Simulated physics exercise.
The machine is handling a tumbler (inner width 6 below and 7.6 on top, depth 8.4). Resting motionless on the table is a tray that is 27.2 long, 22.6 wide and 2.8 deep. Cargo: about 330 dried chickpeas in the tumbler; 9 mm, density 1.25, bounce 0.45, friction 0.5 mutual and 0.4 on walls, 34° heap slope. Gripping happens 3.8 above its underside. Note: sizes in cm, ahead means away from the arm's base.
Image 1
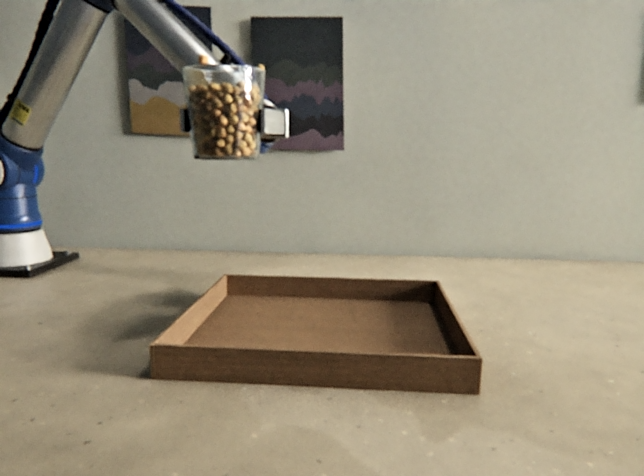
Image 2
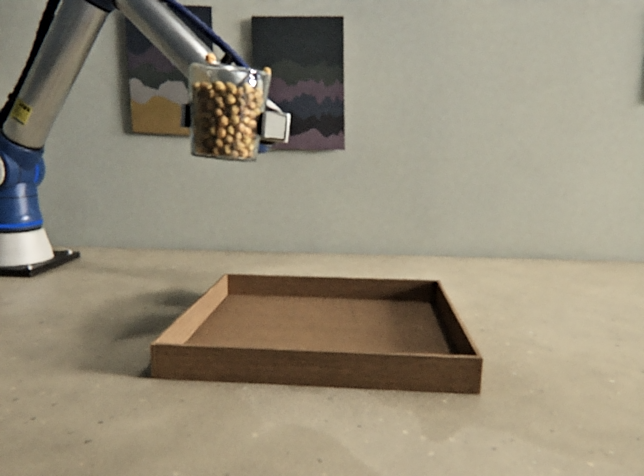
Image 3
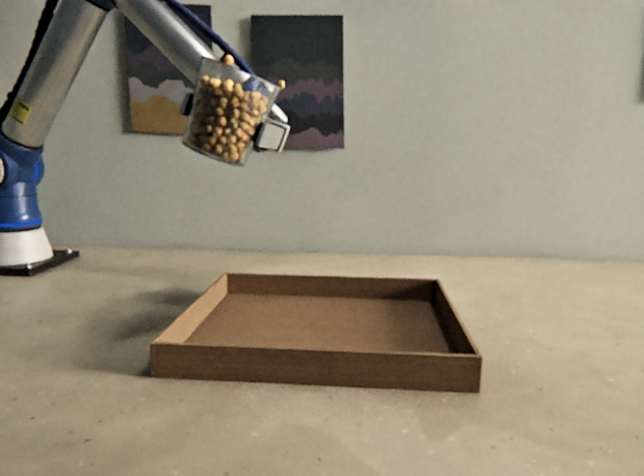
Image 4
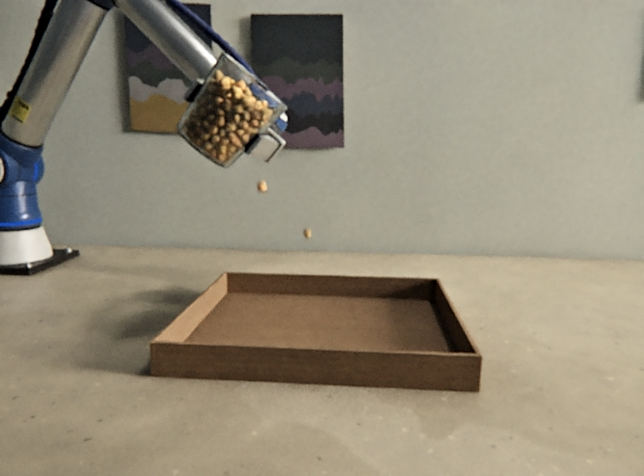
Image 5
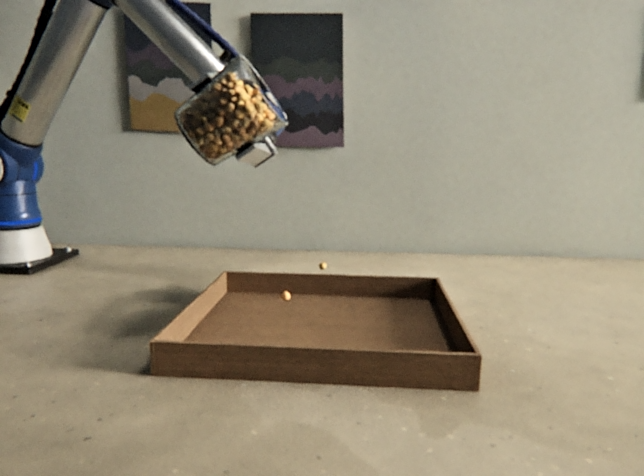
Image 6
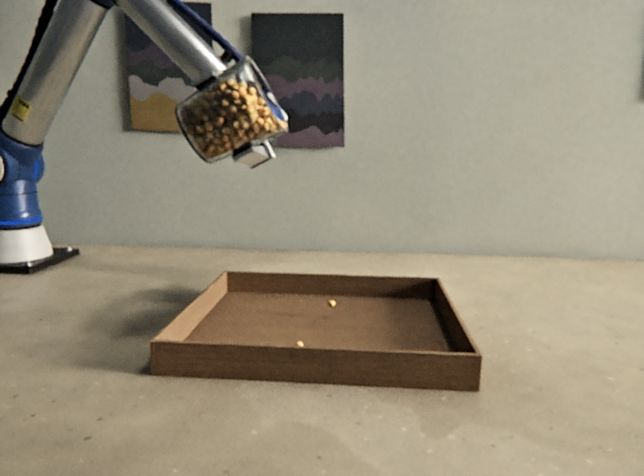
A silver and blue robot arm at the upper left holds a clear tumbler full of tan chickpeas and tilts it steadily forward, to the right. Below, an empty brown tray rests on a grey-beige table before a pale wall with dark, layered artwork, all seen by a still camera from slightly above. Two chickpeas drop from the tumbler, bounce and settle in the tray as the tilt deepens.
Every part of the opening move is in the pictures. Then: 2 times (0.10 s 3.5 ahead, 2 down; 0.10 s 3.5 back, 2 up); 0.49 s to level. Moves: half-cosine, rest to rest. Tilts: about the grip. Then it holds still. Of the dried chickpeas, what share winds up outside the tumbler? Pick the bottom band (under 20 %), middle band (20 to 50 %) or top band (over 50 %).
Middle band.
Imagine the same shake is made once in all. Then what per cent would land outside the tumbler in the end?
Result: Approximately 15 per cent.
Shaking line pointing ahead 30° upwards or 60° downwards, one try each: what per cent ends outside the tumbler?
First try about 65 %, second try about 10 %.
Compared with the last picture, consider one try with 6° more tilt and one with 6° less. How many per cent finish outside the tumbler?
About 35 and 15 %.
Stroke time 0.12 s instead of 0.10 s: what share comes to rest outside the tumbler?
It would come to around 20 %.
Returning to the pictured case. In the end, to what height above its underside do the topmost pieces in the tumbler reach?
The top sits some 7.5 cm up.
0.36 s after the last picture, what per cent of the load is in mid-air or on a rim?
That comes to about 4 per cent, more or less.
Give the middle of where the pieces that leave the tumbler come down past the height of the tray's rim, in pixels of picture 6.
They come through centred close to (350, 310).
Then, 0.36 s later, tilted 62° forward, highest piece 24 above the table; 274 in the tumbler, 43 in the tray, 13 in flight or on a rim.
Then, 0.71 s later, tilted 18° forward, highest piece 26 above the table; 243 in the tumbler, 80 in the tray, 6 on the table or floor, 1 in flight or on a rim.
Then, 1.09 s later, level, highest piece 26 above the table; 243 in the tumbler, 80 in the tray, 7 on the table or floor.
Then, 2.14 s later, level, highest piece 26 above the table; 243 in the tumbler, 80 in the tray, 7 on the table or floor.
At rest, 243 in the tumbler, 80 in the tray, 7 on the table or floor. That is 26 % outside the tumbler.
